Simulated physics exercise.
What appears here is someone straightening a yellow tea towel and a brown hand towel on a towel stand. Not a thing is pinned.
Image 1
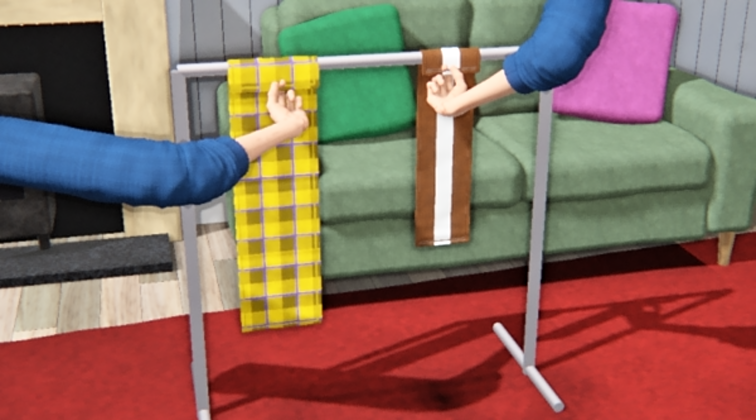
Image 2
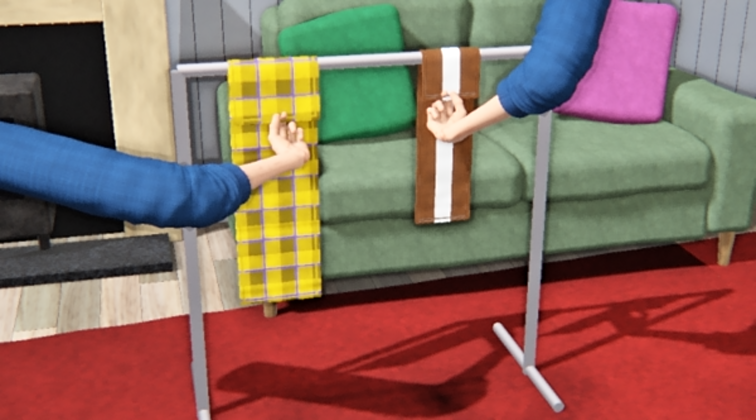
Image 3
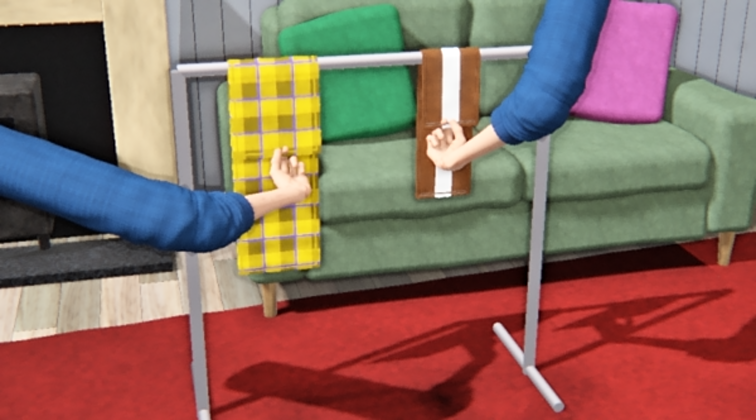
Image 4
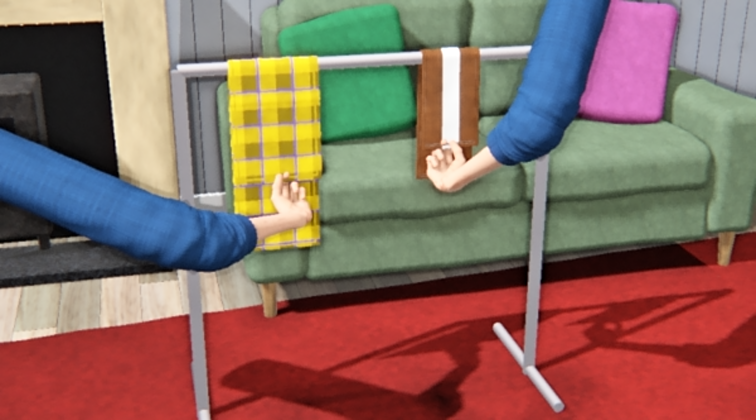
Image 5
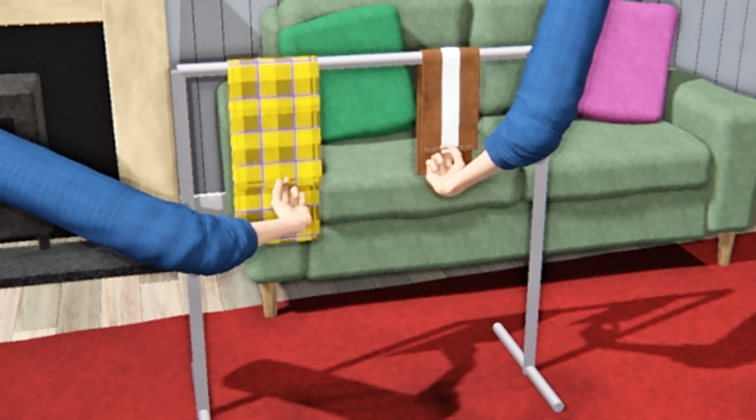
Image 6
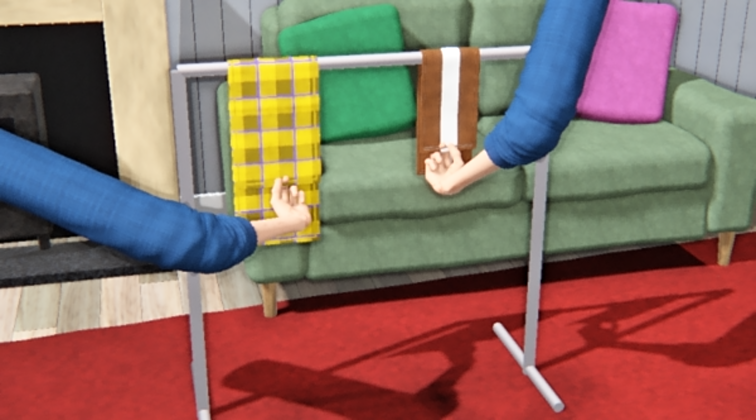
Yellow checked tea towel and brown striped hand towel on a metal stand, two blue-sleeved arms drawing their front ends downward.
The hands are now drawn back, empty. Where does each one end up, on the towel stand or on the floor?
My prediction: The yellow tea towel is going to hold fast, the brown hand towel is going to hold fast.
Then, 0.54 s after the last picture, tea towel still hanging; hand towel still hanging.
At rest, tea towel still hanging; hand towel still hanging. The yellow tea towel stays on and the brown hand towel hangs there.
